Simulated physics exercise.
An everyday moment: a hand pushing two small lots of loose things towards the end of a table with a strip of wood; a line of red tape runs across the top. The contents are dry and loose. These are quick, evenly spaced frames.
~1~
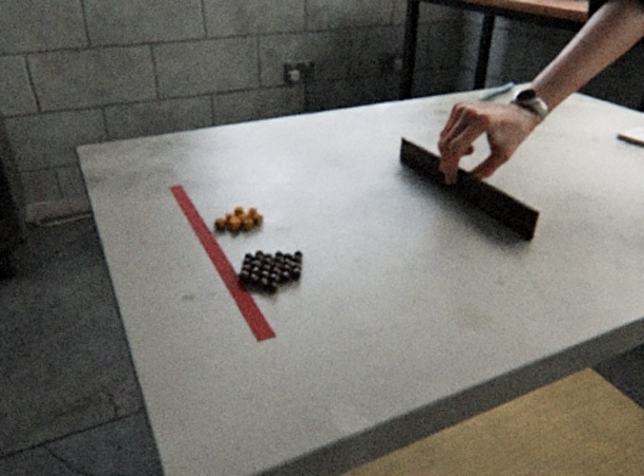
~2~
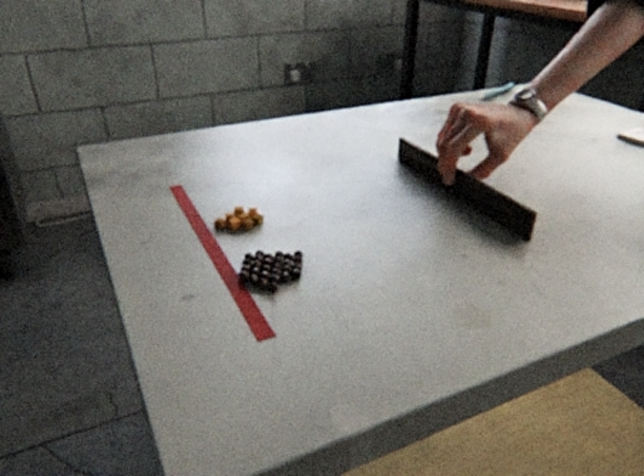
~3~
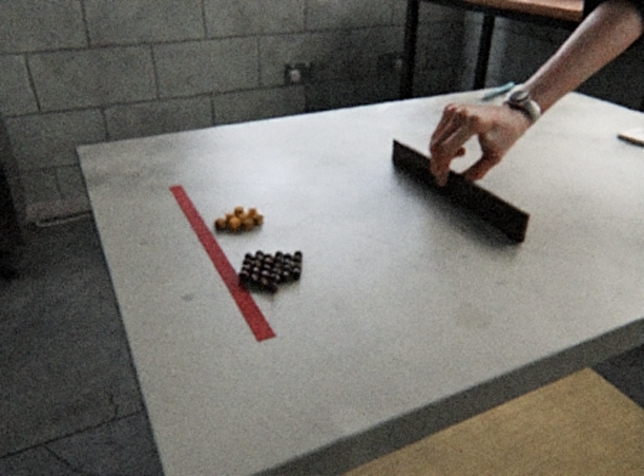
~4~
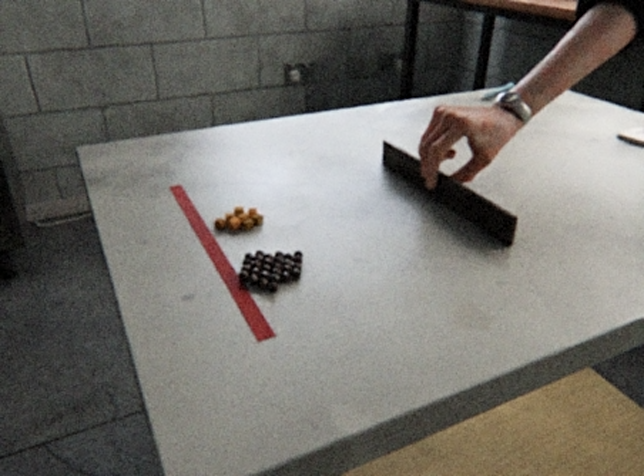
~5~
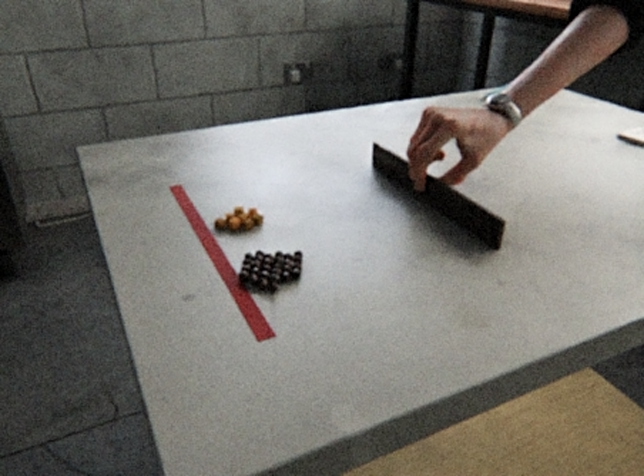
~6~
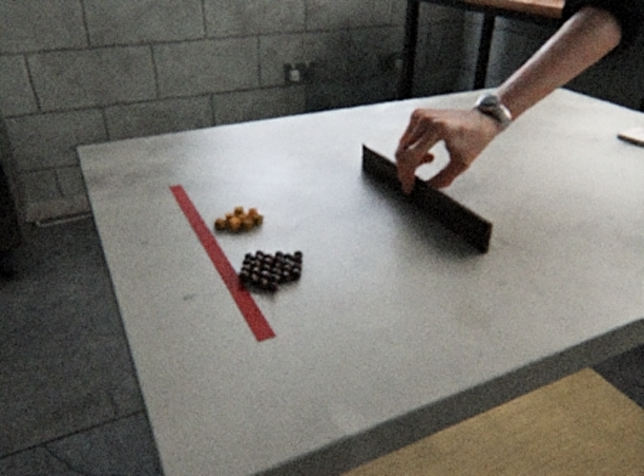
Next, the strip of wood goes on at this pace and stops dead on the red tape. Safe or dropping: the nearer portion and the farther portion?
Nearer portion: It tumbles over the end, in part at least. Farther portion: It all stops short of the edge.
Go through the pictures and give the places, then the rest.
Strip of wood (523, 218), at rest; red tape (178, 191), well back from the edge; edge at (108, 274); nearer portion (266, 270), some chocolate balls; farther portion (244, 218), a few croutons, in the first picture.
Strip of wood (521, 218); farther portion (244, 218), in the second picture.
Strip of wood (514, 220); nearer portion (266, 270), in the third picture.
Strip of wood (502, 223); farther portion (244, 218), in the fourth picture.
Strip of wood (490, 227); nearer portion (266, 270), in the fifth picture.
Strip of wood (477, 230); red tape (178, 191); edge at (108, 274); nearer portion (266, 270); farther portion (244, 218), in the sixth picture.
Then, 0.47 s later than the last frame, strip of wood still moving, near (315, 198); nearer portion all on the table, its front near (244, 276); farther portion all on the table, its front near (220, 224).
Then, 0.97 s later than the last frame, strip of wood stopped at the red tape; nearer portion all on the table, its front near (151, 304); farther portion all on the table, its front near (162, 236).
Then, 1.25 s later than the last frame, strip of wood stopped at the red tape; nearer portion about a tenth over the edge; farther portion all on the table, its front near (161, 236).
When it is over, strip of wood stopped at the red tape; nearer portion almost all over the edge; farther portion all on the table, its front near (161, 236).
